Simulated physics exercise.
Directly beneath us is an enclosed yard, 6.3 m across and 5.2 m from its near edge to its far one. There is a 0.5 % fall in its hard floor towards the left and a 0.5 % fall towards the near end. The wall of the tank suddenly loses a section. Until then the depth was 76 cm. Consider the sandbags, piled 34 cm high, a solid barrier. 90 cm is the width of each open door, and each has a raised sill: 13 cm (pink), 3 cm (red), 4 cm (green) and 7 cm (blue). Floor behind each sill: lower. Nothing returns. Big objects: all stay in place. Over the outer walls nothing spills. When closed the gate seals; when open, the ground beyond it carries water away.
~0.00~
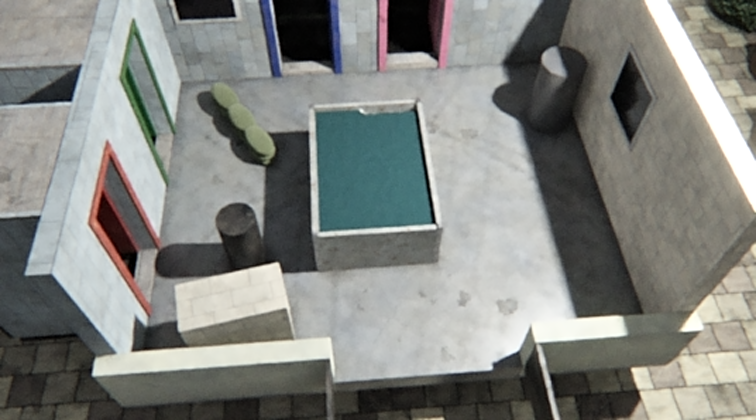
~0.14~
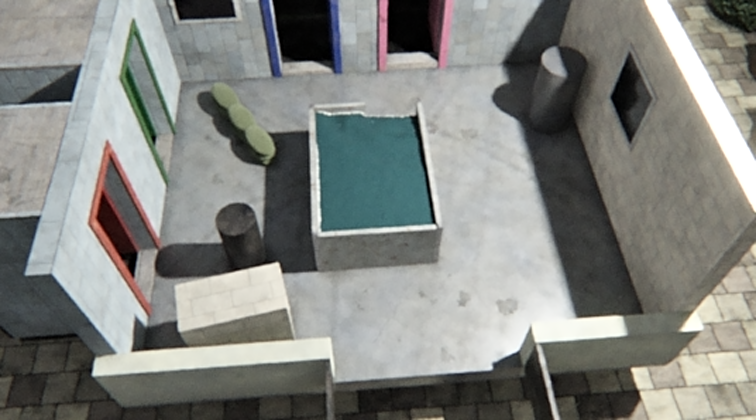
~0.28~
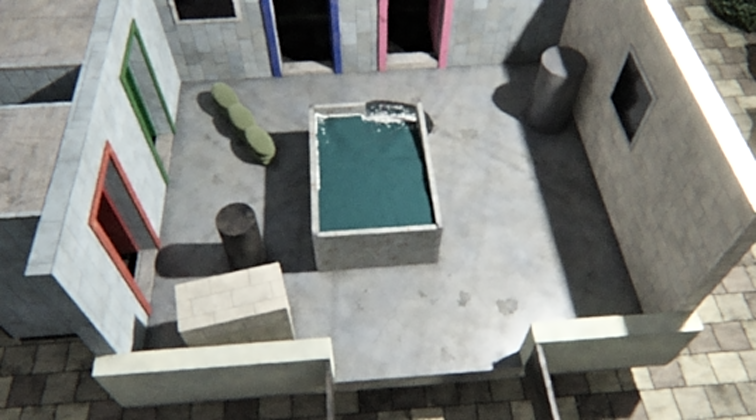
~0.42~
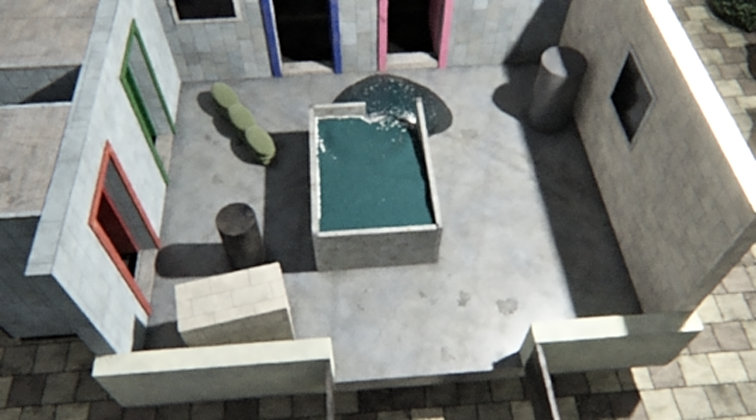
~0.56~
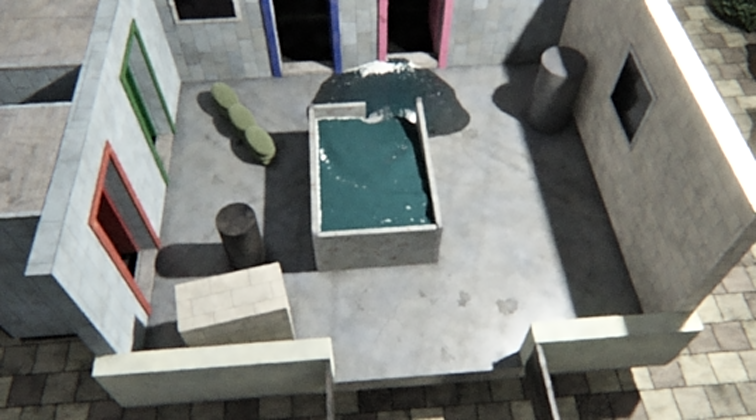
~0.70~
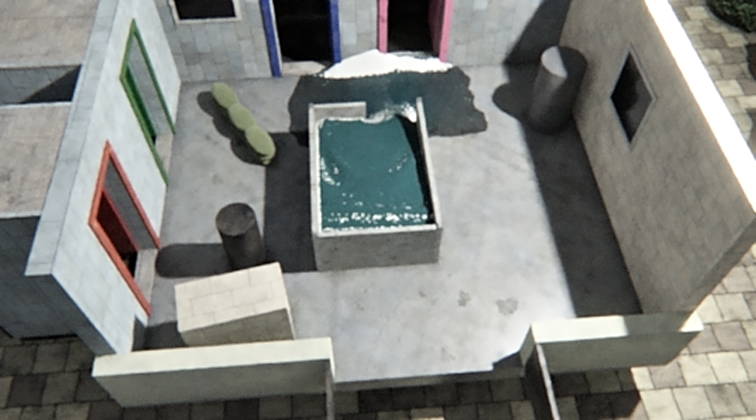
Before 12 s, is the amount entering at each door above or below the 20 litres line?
In the end the pink door will see too much water come in; the red door will see too much water come in; the green door will see an amount within the limit come in; the blue door will see too much water come in.
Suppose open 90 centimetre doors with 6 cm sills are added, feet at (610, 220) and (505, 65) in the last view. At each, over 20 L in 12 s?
First door short of the limit, second door beyond the limit.
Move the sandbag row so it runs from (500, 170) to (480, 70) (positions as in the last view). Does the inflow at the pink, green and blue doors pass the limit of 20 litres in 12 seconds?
Note - pink: Limit exceeded; green: Limit exceeded; blue: Limit exceeded.
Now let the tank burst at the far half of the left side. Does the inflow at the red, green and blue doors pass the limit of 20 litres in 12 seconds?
Compared with the limit, red is higher, green is higher and blue is higher.
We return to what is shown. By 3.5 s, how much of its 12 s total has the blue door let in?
Roughly 80 percent is in by then.
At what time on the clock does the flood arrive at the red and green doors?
So red at 3.8 s, and green at 2.4 s.
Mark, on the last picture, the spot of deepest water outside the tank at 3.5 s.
Spot: Approx. (522, 66).
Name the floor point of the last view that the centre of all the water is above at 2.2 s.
Around (382, 155).
After 1.4 s water covers 20 % of the floor and is deepest (41 cm) near (394, 138); pink door 37 cm at the sill, 87 L in, red door not reached, green door not reached, blue door 15 cm at the sill, 10 L in.
After 2.2 s water covers 25 % of the floor and is deepest (34 cm) near (375, 74); pink door 32 cm at the sill, 200 L in, red door not reached, green door not reached, blue door 14 cm at the sill, 33 L in.
After 3.5 s water covers 50 % of the floor and is deepest (29 cm) near (522, 66); pink door 23 cm at the sill, 289 L in, red door not reached, green door 4 cm at the sill, 0 L in, blue door 11 cm at the sill, 54 L in.
After 7.0 s water covers 90 % of the floor and is deepest (15 cm) near (493, 75); pink door 14 cm at the sill, 342 L in, red door 2 cm at the sill, 0 L in, green door 4 cm at the sill, 1 L in, blue door 7 cm at the sill, 69 L in.
After 12.0 s water covers 95 % of the floor and is deepest (8 cm) near (244, 113); pink door 8 cm at the sill, 344 L in, red door 7 cm at the sill, 48 L in, green door 2 cm at the sill, 1 L in, blue door 4 cm at the sill, 70 L in.
